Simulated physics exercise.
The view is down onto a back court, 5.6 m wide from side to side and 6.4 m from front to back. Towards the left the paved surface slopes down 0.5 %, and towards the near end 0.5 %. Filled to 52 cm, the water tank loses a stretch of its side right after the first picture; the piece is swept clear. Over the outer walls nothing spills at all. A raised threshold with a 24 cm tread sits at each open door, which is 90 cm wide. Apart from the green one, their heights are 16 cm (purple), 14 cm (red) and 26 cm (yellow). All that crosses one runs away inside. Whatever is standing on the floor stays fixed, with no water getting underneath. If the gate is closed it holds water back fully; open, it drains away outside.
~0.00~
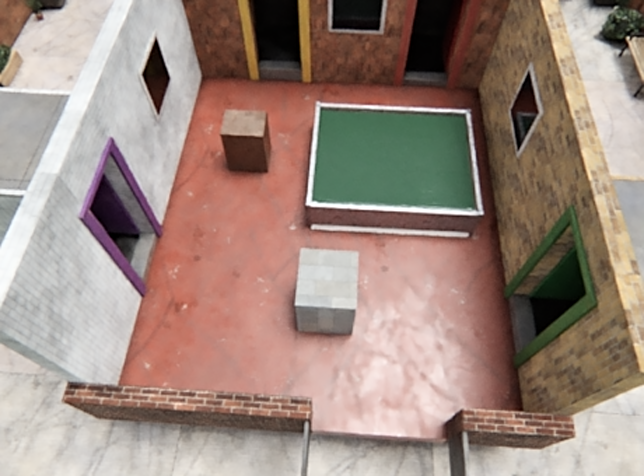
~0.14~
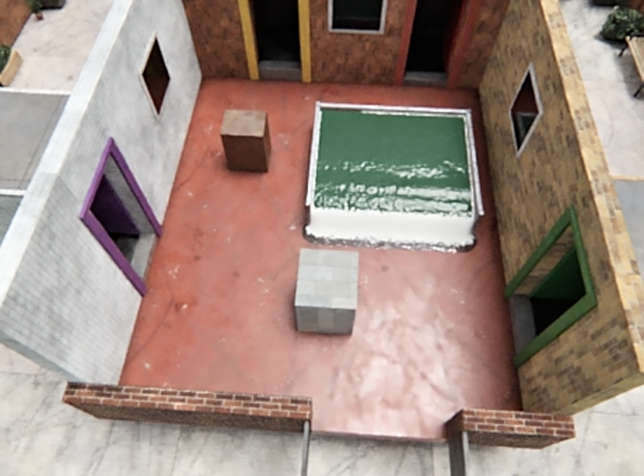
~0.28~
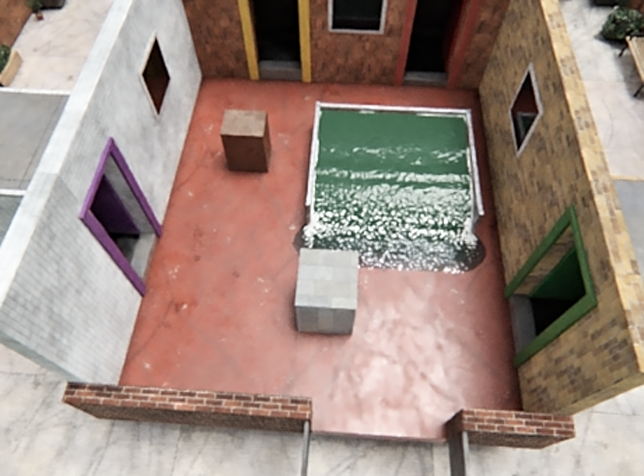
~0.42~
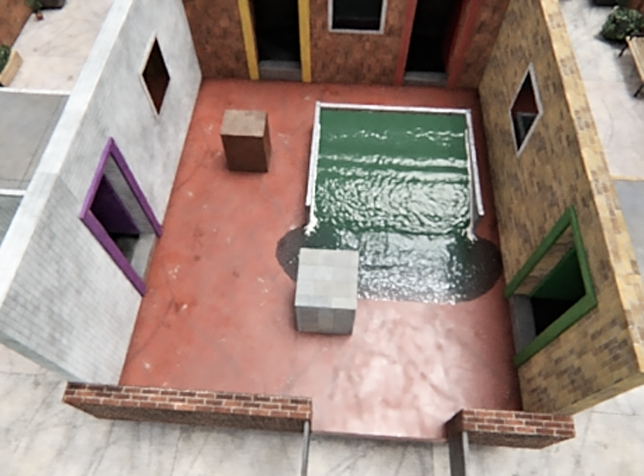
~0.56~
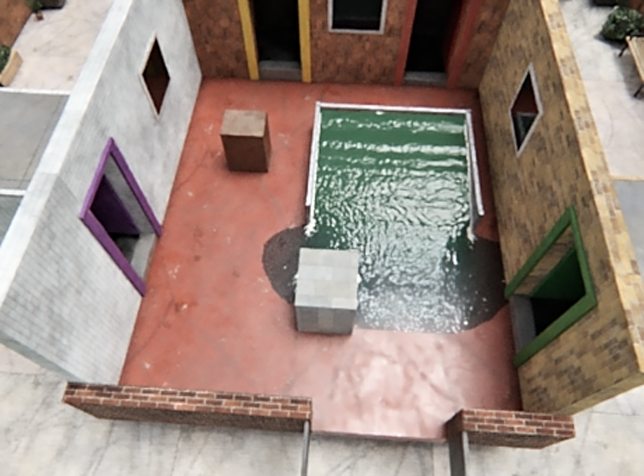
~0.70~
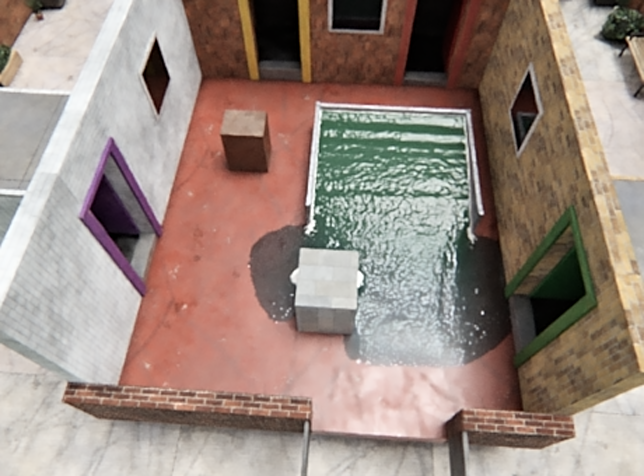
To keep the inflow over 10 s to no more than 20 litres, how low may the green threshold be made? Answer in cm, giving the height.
No lower than about 16 cm.
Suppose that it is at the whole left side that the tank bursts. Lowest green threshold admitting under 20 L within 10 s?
The answer is some 8.0 cm.
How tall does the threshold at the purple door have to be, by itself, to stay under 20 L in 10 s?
For purple: Close to 10.0 cm.
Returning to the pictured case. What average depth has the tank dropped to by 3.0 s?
The average depth is some 13 cm.
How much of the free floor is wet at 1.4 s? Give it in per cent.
Close to 35 per cent is wet.
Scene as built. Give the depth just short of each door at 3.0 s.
Green door 22 cm, purple door 15 cm, red door 0 cm, yellow door 0 cm.
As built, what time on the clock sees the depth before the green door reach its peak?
About 3.2 seconds.
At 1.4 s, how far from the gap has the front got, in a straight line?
Distance from gap: Approx. 3.4 m.
After 1.4 s water covers 35 % of the floor, deepest (36 cm) near (332, 269); 12 cm at the green door, 0 litres in over its 23 cm threshold.
After 3.0 s water covers 55 % of the floor, deepest (32 cm) near (512, 424); 22 cm at the green door, 0 litres in over its 23 cm threshold.
After 10.0 s water covers 95 % of the floor, deepest (10 cm) near (199, 92); 4 cm at the green door, 3 litres in over its 23 cm threshold.
At the green door as built, the water arrived by 0.8 s and peaked near 24 cm at 3.2 s.
With a threshold of 13 cm, 43 litres would have come in within the 10 s; with 18 cm, 13 litres. So under 20 litres takes about 16 cm.
